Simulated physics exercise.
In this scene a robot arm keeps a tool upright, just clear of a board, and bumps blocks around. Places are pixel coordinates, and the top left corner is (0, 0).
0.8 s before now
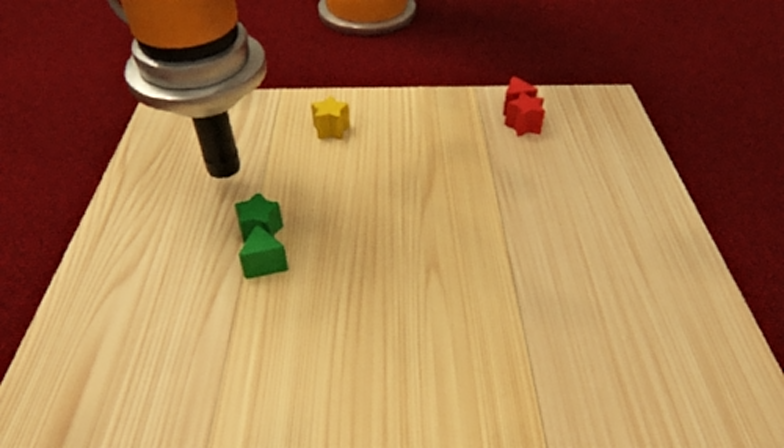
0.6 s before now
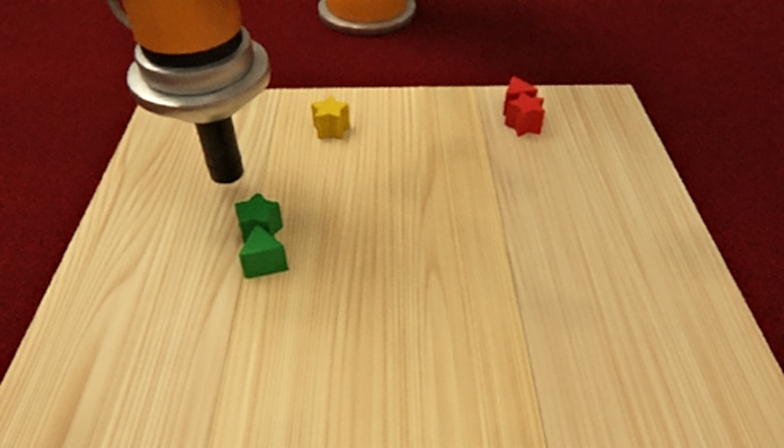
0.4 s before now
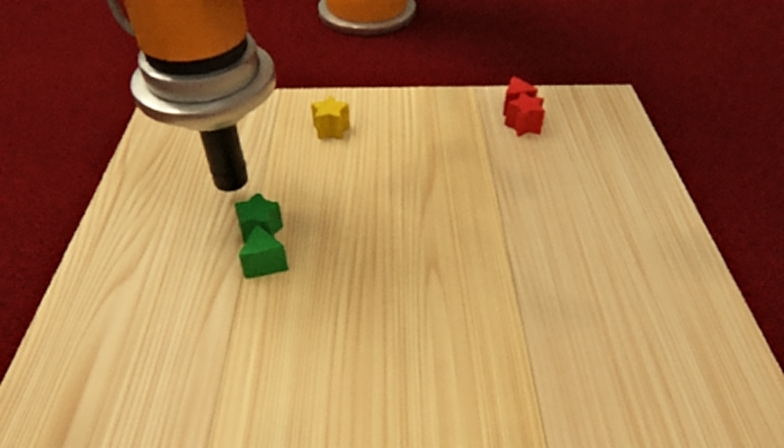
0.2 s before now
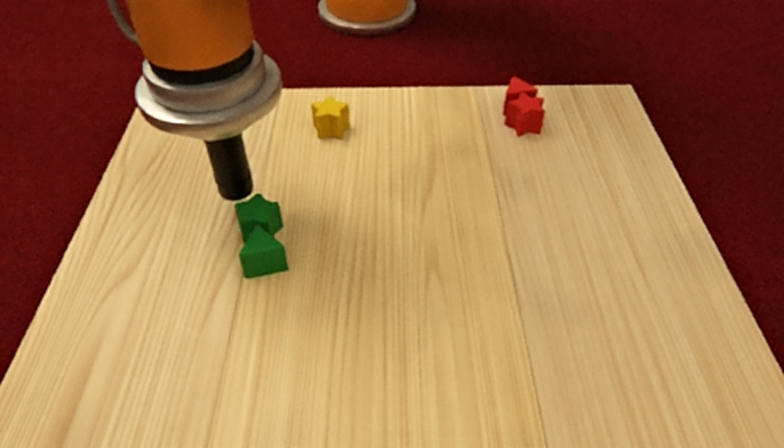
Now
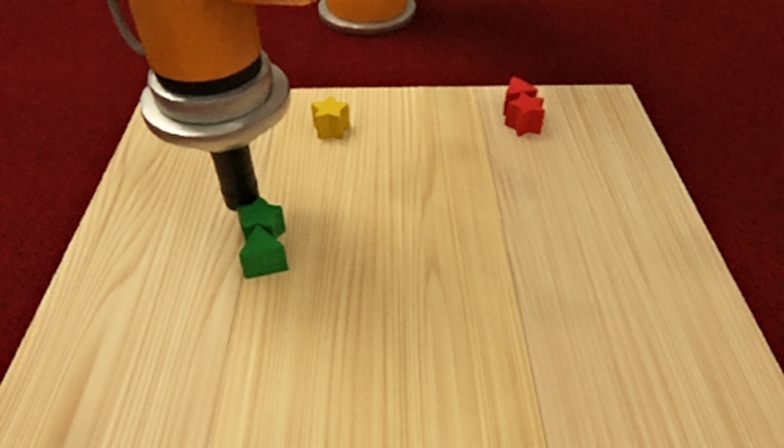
At first, a robot arm's dark tool hovers over a wooden board, up and left of a green star-shaped block and a green triangular block, with yellow and red blocks farther back. The tool moves slowly down and slightly right, then nudges the green star slightly right.
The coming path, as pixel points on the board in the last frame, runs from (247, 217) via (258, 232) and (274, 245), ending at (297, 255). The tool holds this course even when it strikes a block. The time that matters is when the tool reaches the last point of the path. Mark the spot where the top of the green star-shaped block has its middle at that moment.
When the path ends, it will be at (315, 251).
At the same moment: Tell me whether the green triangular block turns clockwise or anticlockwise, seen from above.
Its spin: Clockwise.
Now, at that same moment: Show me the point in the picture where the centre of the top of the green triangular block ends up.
Final place: (272, 272).
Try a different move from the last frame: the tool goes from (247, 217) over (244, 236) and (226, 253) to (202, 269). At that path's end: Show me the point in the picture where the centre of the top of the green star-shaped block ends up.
In the picture, that point is around (266, 226).
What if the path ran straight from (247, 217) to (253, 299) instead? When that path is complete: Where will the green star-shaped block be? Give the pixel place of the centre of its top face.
It ends at (283, 238).
What follows on the original path. Halfway along, tool (262, 224); green star-shaped block (282, 234); green triangular block (266, 262), turned 50° clockwise.
At the end, tool (294, 239); green star-shaped block (315, 251); green triangular block (272, 272), turned 95° clockwise.
